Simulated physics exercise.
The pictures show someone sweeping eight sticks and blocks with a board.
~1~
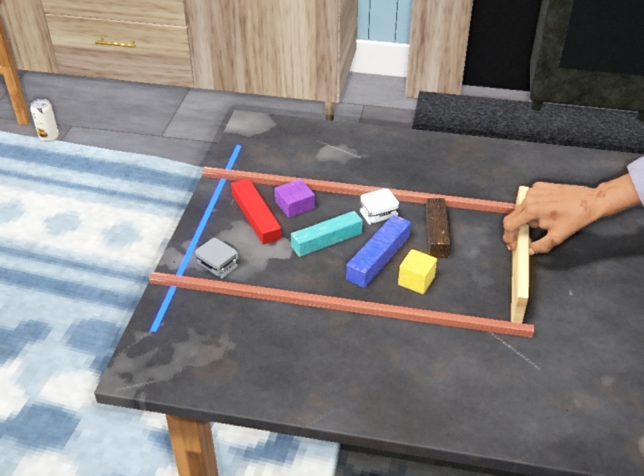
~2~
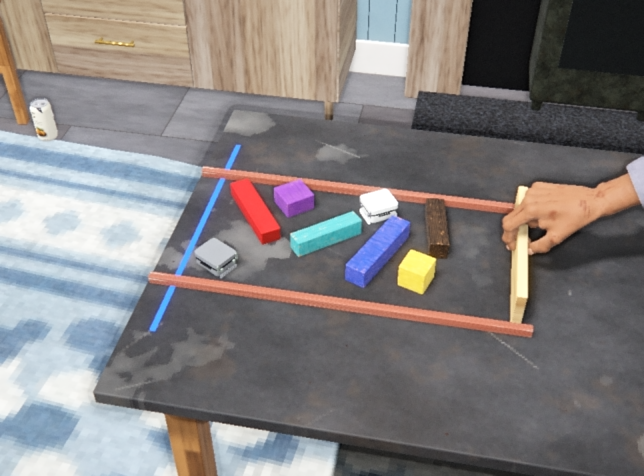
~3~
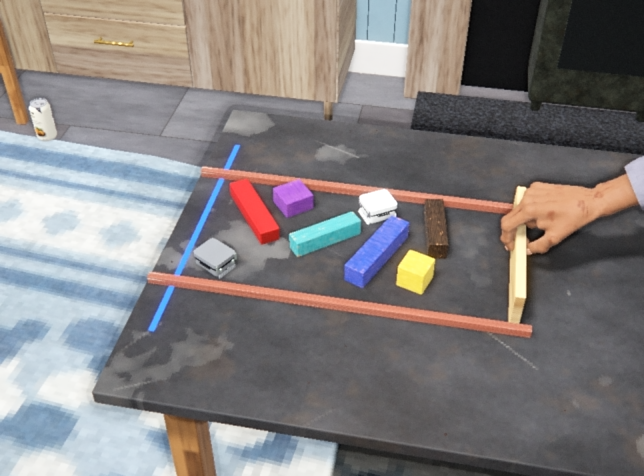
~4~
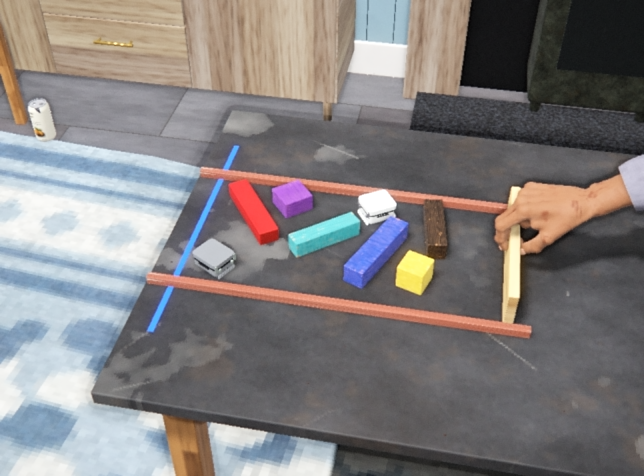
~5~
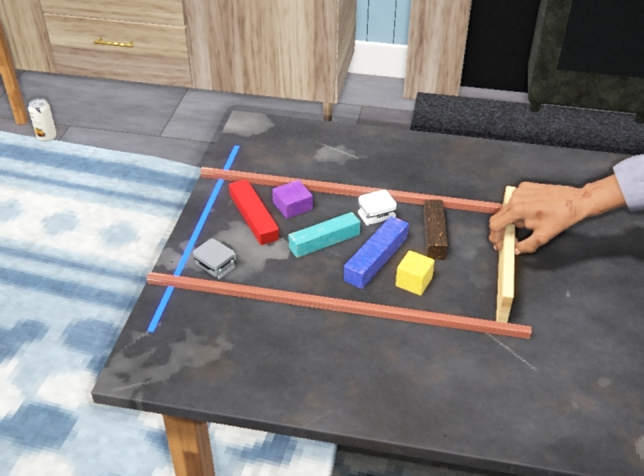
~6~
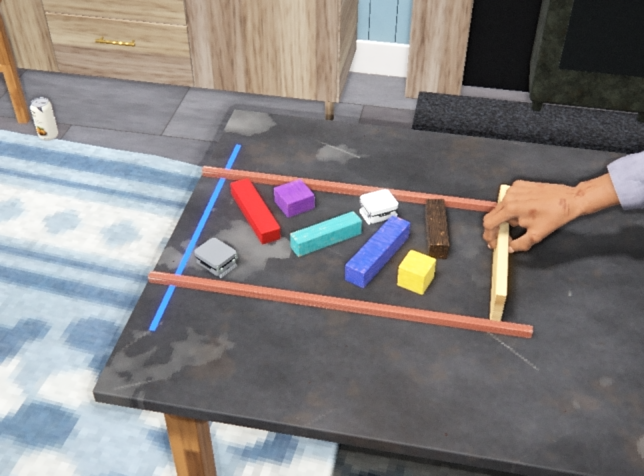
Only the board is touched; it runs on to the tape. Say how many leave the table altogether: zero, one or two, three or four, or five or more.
Here the number that fall off is five or more.
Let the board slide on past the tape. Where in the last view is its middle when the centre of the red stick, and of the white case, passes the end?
About (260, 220), and (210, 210) for the other.
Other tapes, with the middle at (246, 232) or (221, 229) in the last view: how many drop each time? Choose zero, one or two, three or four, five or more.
One after another: Either one or two; three to four.
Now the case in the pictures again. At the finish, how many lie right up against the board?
That makes 2.
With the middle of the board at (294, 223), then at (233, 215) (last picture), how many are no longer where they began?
The counts are 8 and 8.
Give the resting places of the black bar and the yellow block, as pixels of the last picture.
Near (202, 197) and (175, 242).
Soon after, none off yet; grey case at rest near (216, 258); red stick at rest near (255, 211); purple block at rest near (294, 198).
After that, none off yet; grey case at rest near (216, 258); red stick displaced a little near (245, 208); purple block displaced about its own width near (269, 193).
And then, none off yet; grey case displaced about its own width near (173, 255); red stick displaced about its own width near (180, 199); purple block displaced well along near (208, 181).
In the end, the number that fall off is five or more; gone, blue bar, white case, turquoise bar, purple block, red stick and grey case.
